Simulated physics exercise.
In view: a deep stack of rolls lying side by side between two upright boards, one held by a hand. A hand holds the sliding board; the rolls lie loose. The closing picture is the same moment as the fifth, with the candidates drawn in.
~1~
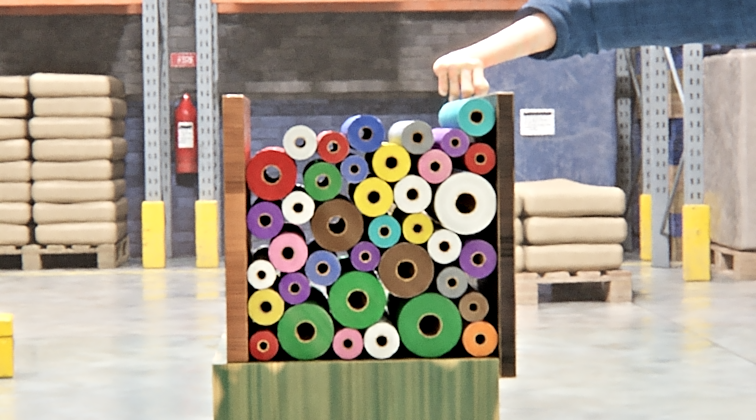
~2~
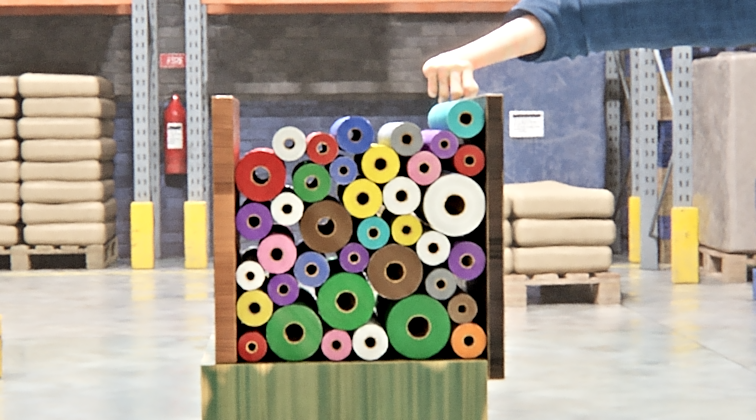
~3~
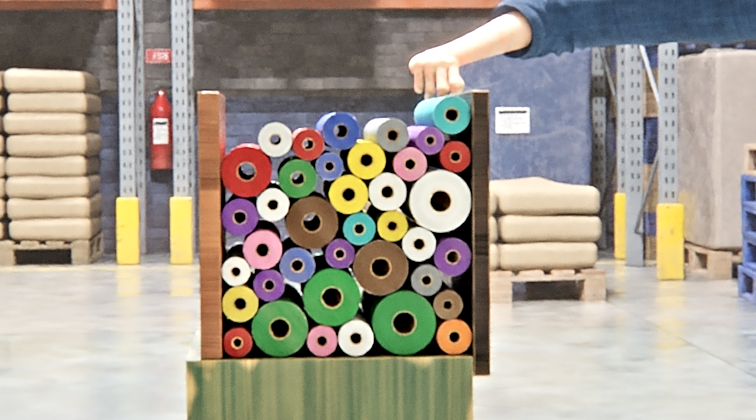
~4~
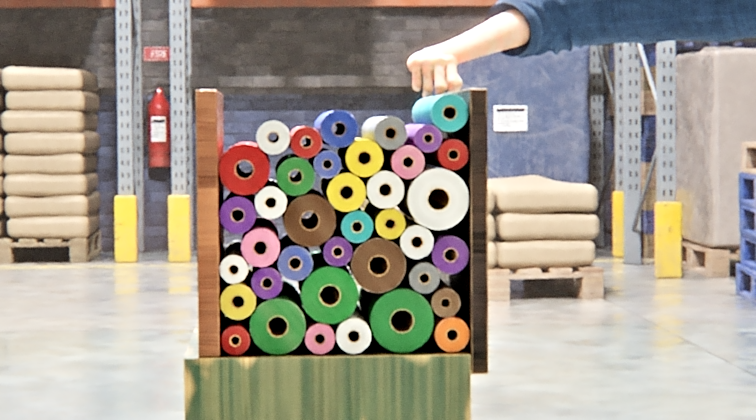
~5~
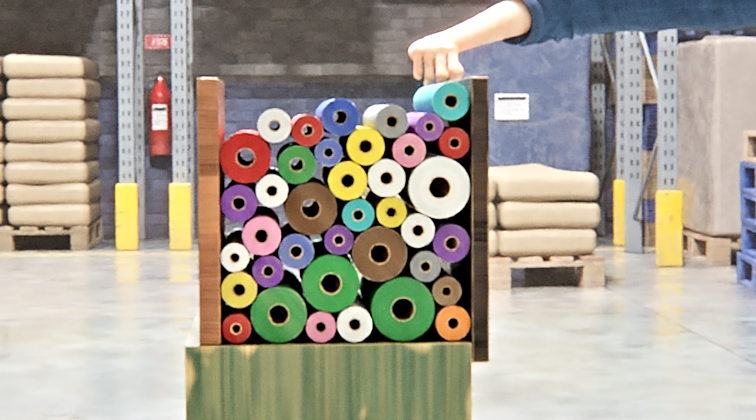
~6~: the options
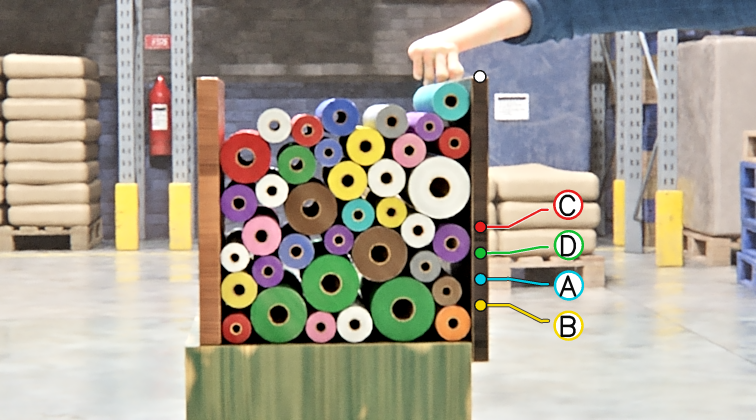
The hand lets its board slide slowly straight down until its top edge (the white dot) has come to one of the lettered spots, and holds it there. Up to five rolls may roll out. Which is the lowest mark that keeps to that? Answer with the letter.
Stop at C.
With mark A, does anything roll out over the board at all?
At A: Yes.
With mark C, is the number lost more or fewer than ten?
At C, fewer than ten.
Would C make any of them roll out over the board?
Yes.
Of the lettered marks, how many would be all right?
One of them.
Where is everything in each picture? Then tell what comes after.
The first picture shows side board (489, 227); a red roll (263, 346); an orange roll (480, 339).
The second picture shows an orange roll (469, 341); a brown roll (395, 271).
The third picture shows a white roll (419, 244); a yellow roll (392, 226).
The fourth picture shows a white roll (385, 190); a yellow roll (364, 158).
The fifth picture shows a blue roll (341, 117); side board (463, 212); a red roll (236, 329).
On the marked copy, A at (481, 279); B at (481, 305); C at (481, 227); D at (481, 253); the white dot at (480, 76).
Taking C. A third of the way, top of the board (470, 150).
Two thirds of the way, top of the board (471, 227).
When it is over, top of the board (471, 227), five out over the board.
As for the rest, A more than five out over the board; B more than five out over the board; D more than five out over the board.
